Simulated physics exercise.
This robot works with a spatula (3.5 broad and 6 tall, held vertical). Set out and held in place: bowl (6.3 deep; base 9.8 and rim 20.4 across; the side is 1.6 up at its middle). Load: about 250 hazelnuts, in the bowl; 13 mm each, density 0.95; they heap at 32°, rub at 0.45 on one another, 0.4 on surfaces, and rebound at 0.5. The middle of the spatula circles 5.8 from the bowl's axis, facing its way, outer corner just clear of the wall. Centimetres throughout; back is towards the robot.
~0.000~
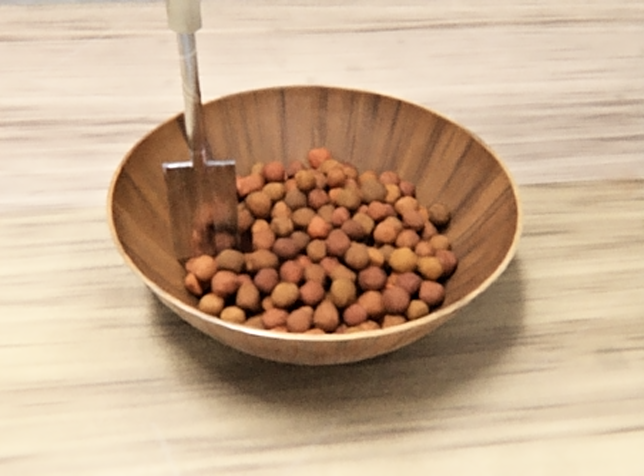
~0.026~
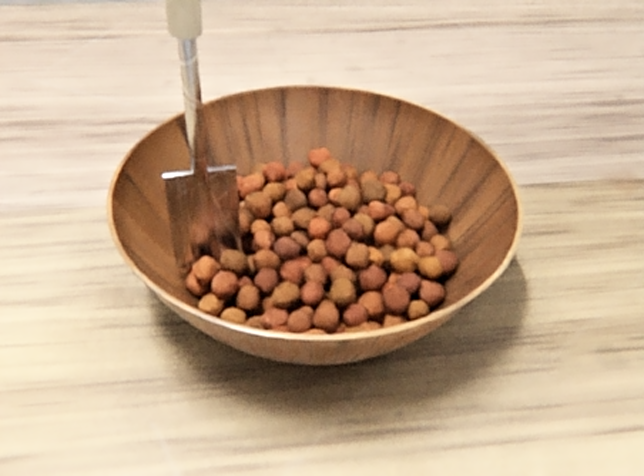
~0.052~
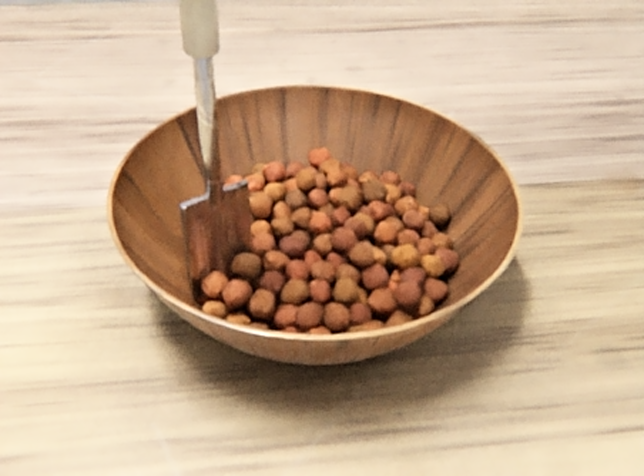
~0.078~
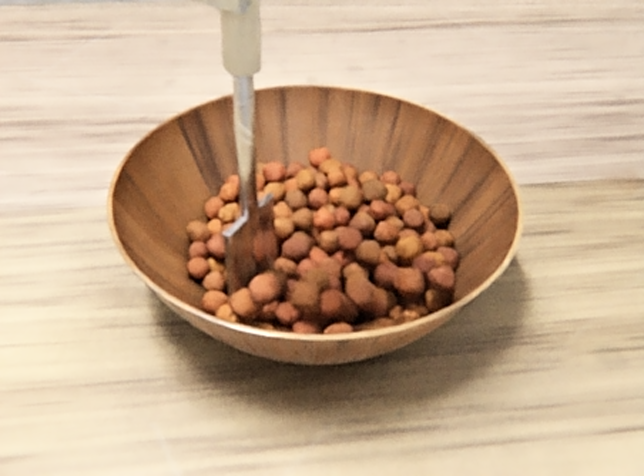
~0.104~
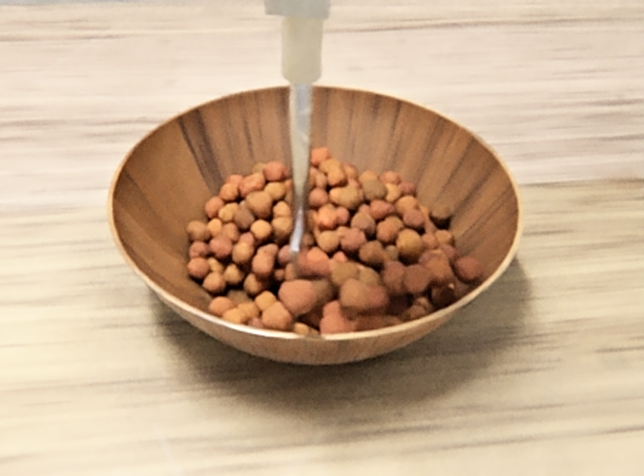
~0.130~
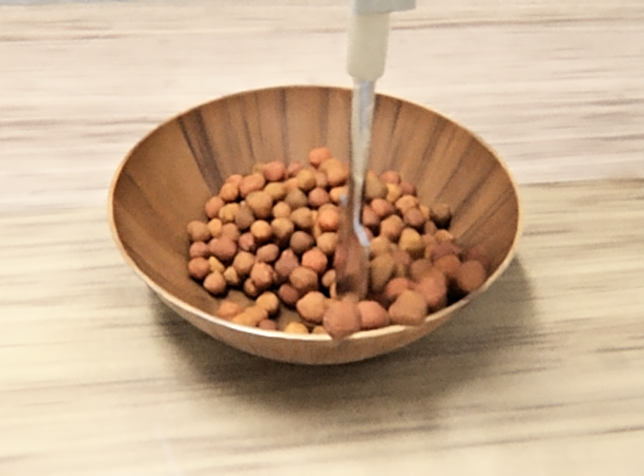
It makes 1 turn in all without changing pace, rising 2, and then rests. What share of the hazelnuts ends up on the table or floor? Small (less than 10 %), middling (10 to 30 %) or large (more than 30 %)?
On the table or floor the share is middling, 10 to 30 %.
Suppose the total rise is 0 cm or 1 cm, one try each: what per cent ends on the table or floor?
Some 30 and 20 per cent.
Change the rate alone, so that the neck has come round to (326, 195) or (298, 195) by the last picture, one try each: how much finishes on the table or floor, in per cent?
About 15 and 10 per cent.
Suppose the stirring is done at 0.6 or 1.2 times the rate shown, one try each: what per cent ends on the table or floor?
Some 0 and 20 per cent.
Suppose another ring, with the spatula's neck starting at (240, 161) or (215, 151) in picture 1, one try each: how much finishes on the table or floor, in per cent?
About 5 and 15 per cent.
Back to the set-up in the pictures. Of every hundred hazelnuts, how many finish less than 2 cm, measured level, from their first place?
Roughly 40 per cent.
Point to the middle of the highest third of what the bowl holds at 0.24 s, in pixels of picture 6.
At about (391, 188).
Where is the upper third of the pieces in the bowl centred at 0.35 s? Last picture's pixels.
Around (270, 179).
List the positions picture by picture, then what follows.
In the first picture, the spatula neck at (196, 137), 0° round; upper third of the load around (329, 227), from x 195 to 445, top at y 160; 250 in the bowl.
In the second picture, the spatula neck at (197, 144), 8° round; upper third of the load around (329, 227), from x 195 to 445, top at y 160.
In the third picture, the spatula neck at (212, 166), 29° round; upper third of the load around (327, 231), from x 200 to 445, top at y 160.
In the fourth picture, the spatula neck at (248, 186), 52° round; upper third of the load around (337, 242), from x 200 to 445, top at y 160.
In the fifth picture, the spatula neck at (300, 195), 76° round; upper third of the load around (348, 246), from x 200 to 470, top at y 160.
In the sixth picture, the spatula neck at (357, 191), 99° round; upper third of the load around (371, 247), from x 200 to 475, top at y 160; 248 in the bowl, 2 in flight or on the tool.
After 0.24 s, 196° round, highest piece 10 above the table; 239 in the bowl, 1 on the table or floor, 10 in flight or on the tool.
After 0.35 s, 293° round, highest piece 9 above the table; 224 in the bowl, 11 on the table or floor, 15 in flight or on the tool.
After 0.60 s, 0° round, highest piece 5 above the table; 213 in the bowl, 37 on the table or floor.
After 1.30 s, 0° round, highest piece 4 above the table; 213 in the bowl, 37 on the table or floor.
In the end, 213 in the bowl, 37 on the table or floor. That is 15 % on the table or floor.
